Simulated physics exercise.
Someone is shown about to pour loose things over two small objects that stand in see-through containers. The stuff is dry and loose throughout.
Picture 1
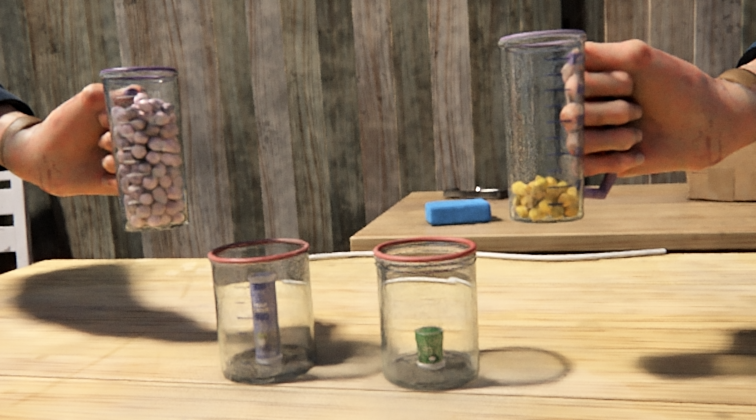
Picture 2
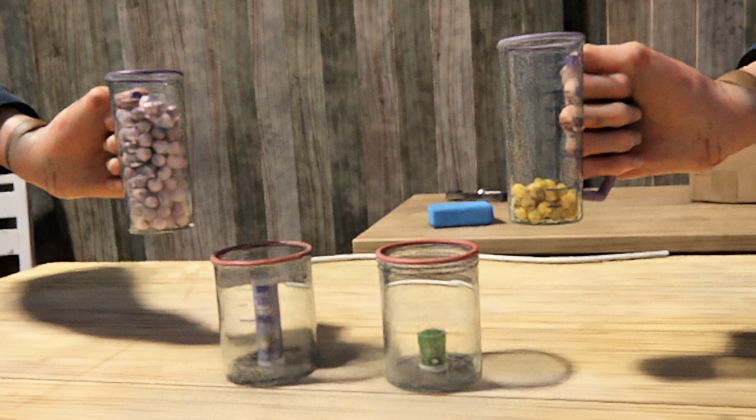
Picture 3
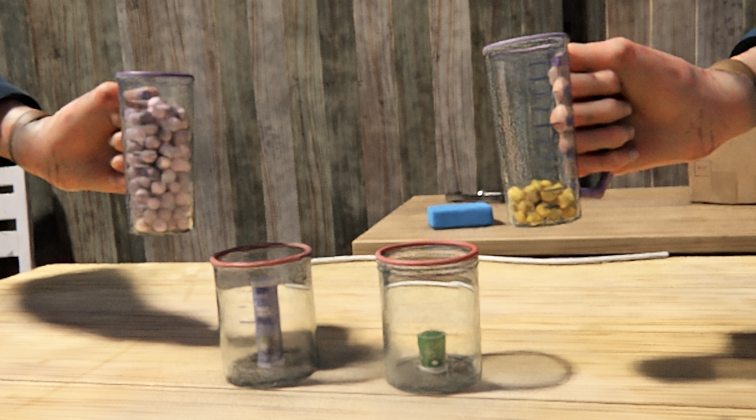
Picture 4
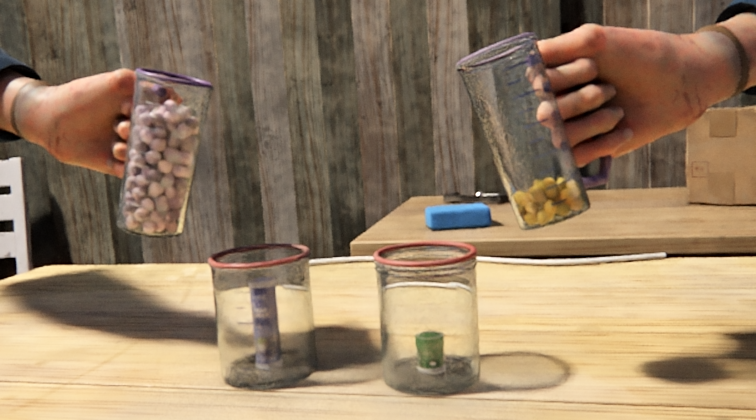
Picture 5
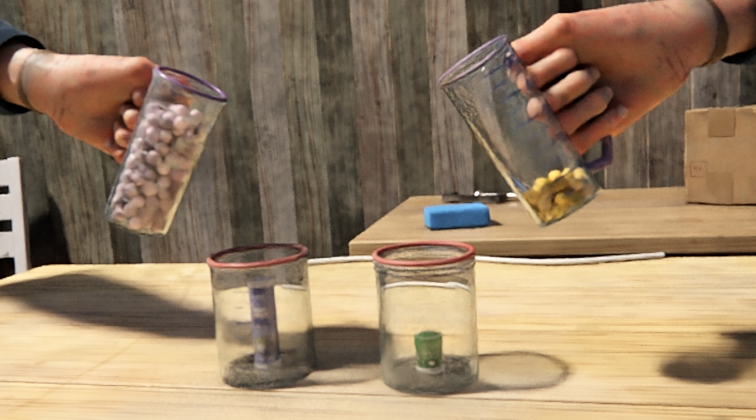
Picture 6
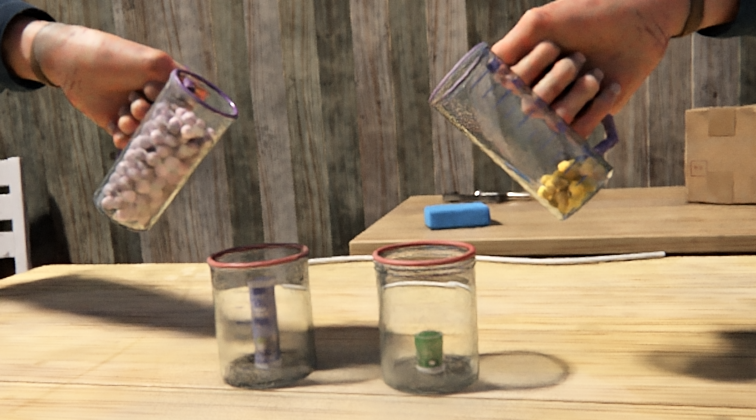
At a wooden table, two hands hold clear cups, one nearly full of pale pink pearls and one with a few yellow balls, above two containers holding small objects, then steadily tilt both cups inward toward each other.
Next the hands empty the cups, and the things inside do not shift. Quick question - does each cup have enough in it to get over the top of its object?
Left object: No, it stays below; right object: No, it stays below.
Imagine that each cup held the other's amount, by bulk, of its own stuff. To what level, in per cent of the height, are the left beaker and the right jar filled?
Expect some 15 for the left and some 60 for the right.
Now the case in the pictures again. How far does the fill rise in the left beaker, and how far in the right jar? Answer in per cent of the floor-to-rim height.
I'd say the left reaches about 65 in a hundred of its height, and the right about 20 in a hundred.
Then, 0.30 s later than the last frame, left beaker empty, all of its cupful still in the cup; right jar empty, all of its cupful still in the cup.
Then, 0.68 s later than the last frame, left beaker nearly empty, nearly all of its cupful still in the cup; right jar empty, all of its cupful still in the cup.
Then, 1.10 s later than the last frame, left beaker a third full, roughly a third of its cupful still in the cup; right jar nearly empty, the larger part of its cupful still in the cup.
When it is over, left beaker two thirds full (surface near (262, 295)), nothing beside it; right jar nearly empty (surface near (429, 347)), nothing beside it; the left thing is still showing; the right thing is still showing.
